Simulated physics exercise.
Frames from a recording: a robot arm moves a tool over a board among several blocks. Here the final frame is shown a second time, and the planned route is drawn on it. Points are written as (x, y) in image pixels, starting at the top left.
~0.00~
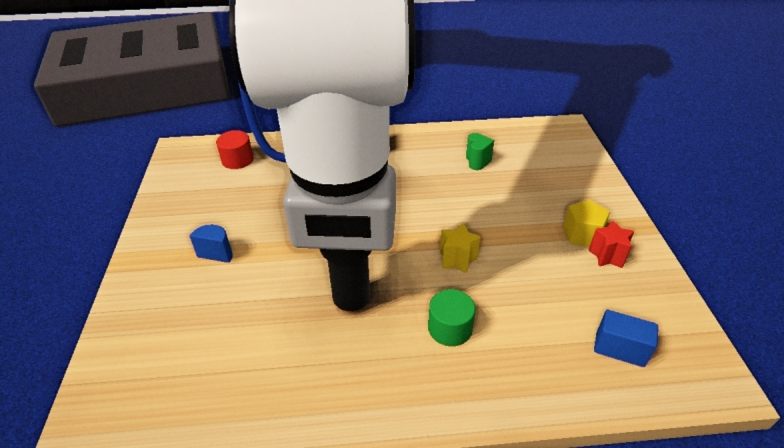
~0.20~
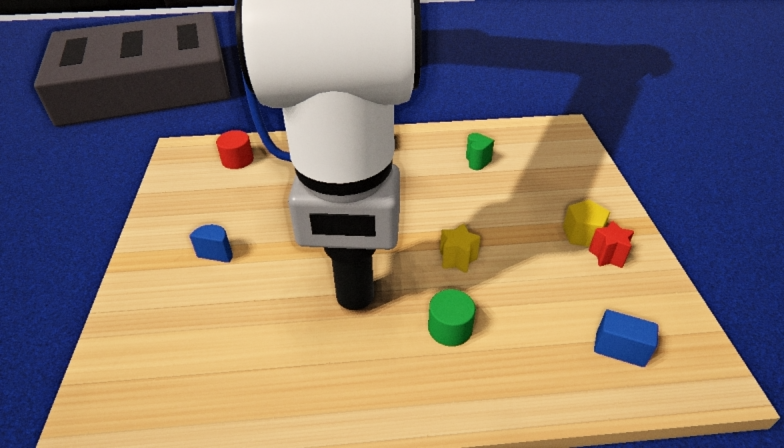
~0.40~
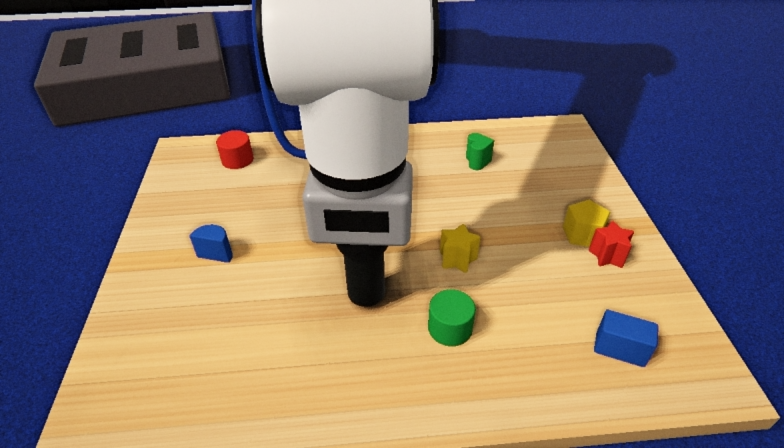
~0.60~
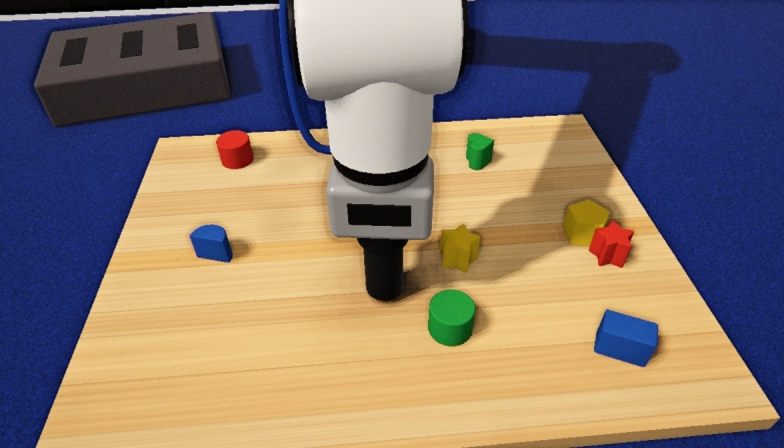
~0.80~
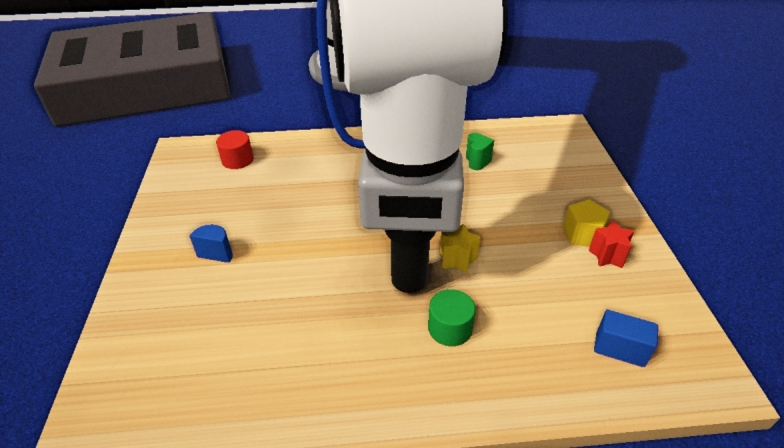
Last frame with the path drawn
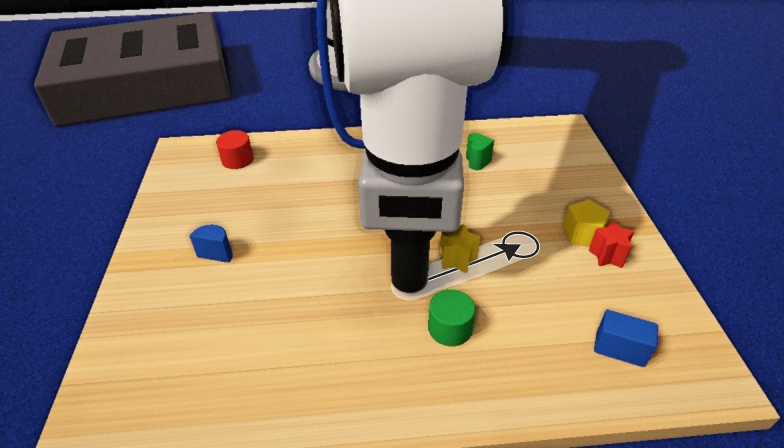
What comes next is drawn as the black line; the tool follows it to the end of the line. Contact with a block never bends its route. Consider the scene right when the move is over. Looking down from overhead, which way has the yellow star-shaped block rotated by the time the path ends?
Viewed from above, counterclockwise.
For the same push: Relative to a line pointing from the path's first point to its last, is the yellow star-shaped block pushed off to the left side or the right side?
Answer: Leftward.
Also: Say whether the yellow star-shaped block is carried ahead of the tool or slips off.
Shed along the way.
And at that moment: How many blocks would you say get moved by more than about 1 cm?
The result: One block.
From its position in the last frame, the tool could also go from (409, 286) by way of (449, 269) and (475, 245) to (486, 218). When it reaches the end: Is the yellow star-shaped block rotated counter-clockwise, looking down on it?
No
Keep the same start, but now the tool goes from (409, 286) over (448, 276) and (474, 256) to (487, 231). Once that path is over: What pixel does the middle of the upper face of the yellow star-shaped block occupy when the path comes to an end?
Close to (504, 189).
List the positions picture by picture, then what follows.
Tip of the tool at (351, 297), middles of tops, green circular block at (453, 306), yellow star-shaped block at (460, 236), in the first frame.
Tool at (355, 296), nothing pushed, in the second frame.
Tool at (366, 292), nothing pushed, in the third frame.
Tool at (385, 287), nothing pushed, in the fourth frame.
Tool at (409, 279), green circular block at (453, 306), yellow star-shaped block at (460, 236), in the fifth frame.
The line goes from (409, 286) directly to (521, 244).
What follows on the original path. One third of the way, tool at (449, 265); yellow star-shaped block at (473, 228), turned 15° anticlockwise.
Two thirds of the way, tool at (488, 251); yellow star-shaped block at (490, 213), turned 75° anticlockwise.
At the end, tool at (522, 238); green circular block unmoved; yellow star-shaped block at (497, 207), turned 125° anticlockwise.
